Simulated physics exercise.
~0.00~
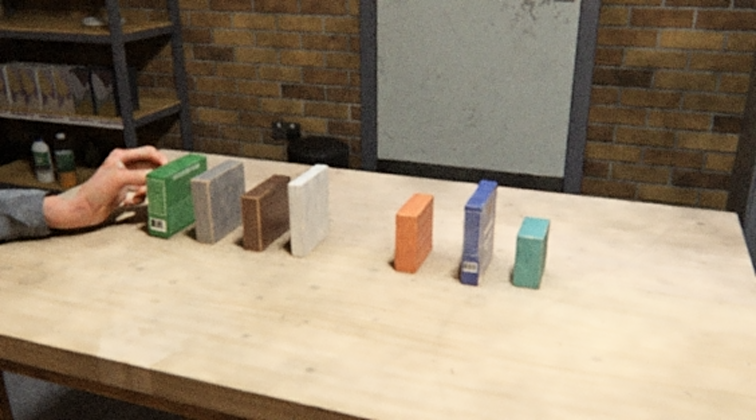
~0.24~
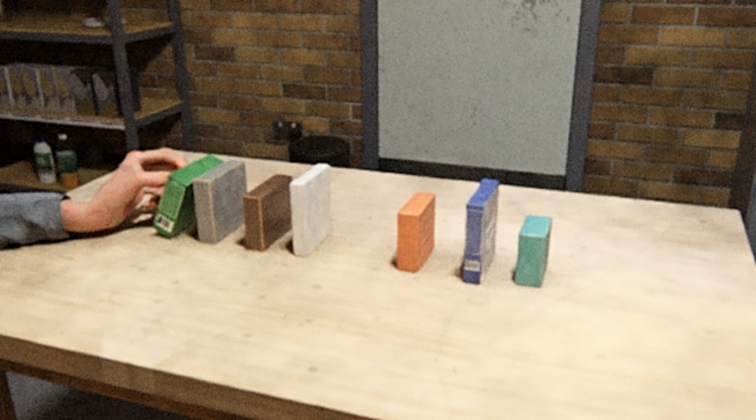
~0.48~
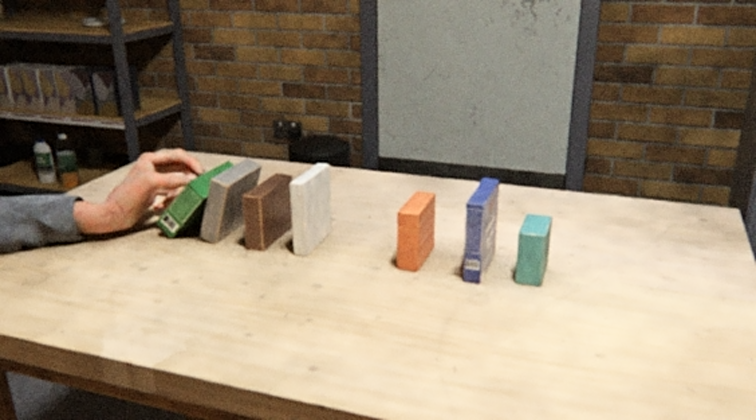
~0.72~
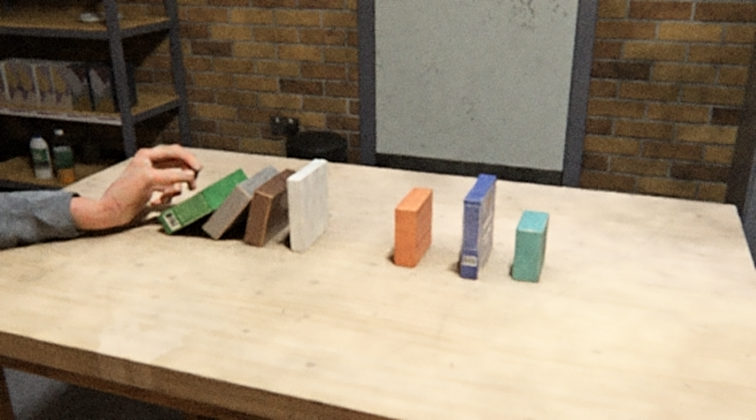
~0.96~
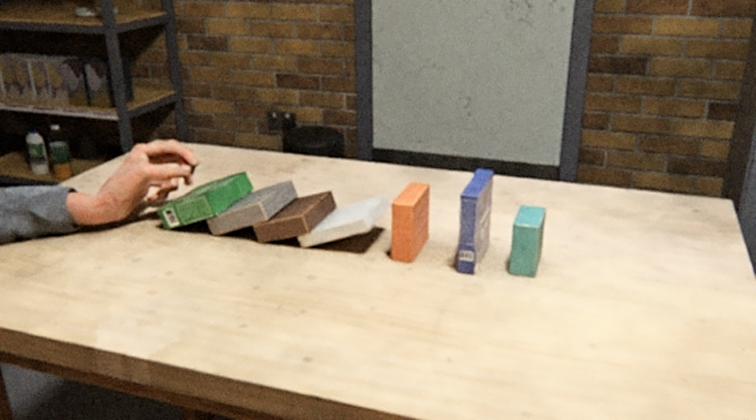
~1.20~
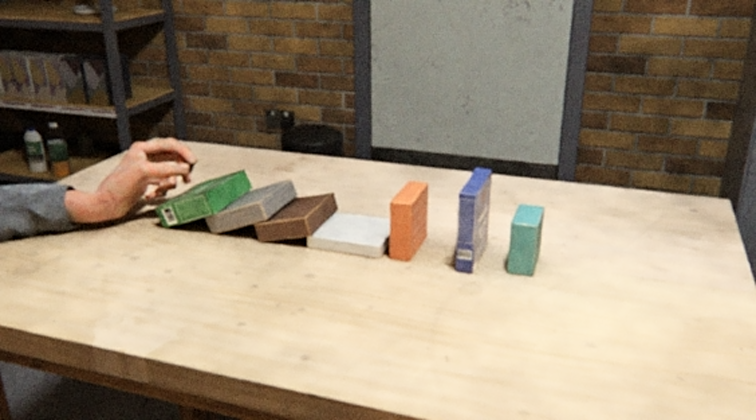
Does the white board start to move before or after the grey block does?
The white board starts to move after the grey block, which is already leaning while the white one still stands.
A hand tips a green packet, toppling grey, brown and white blocks while three others stand.
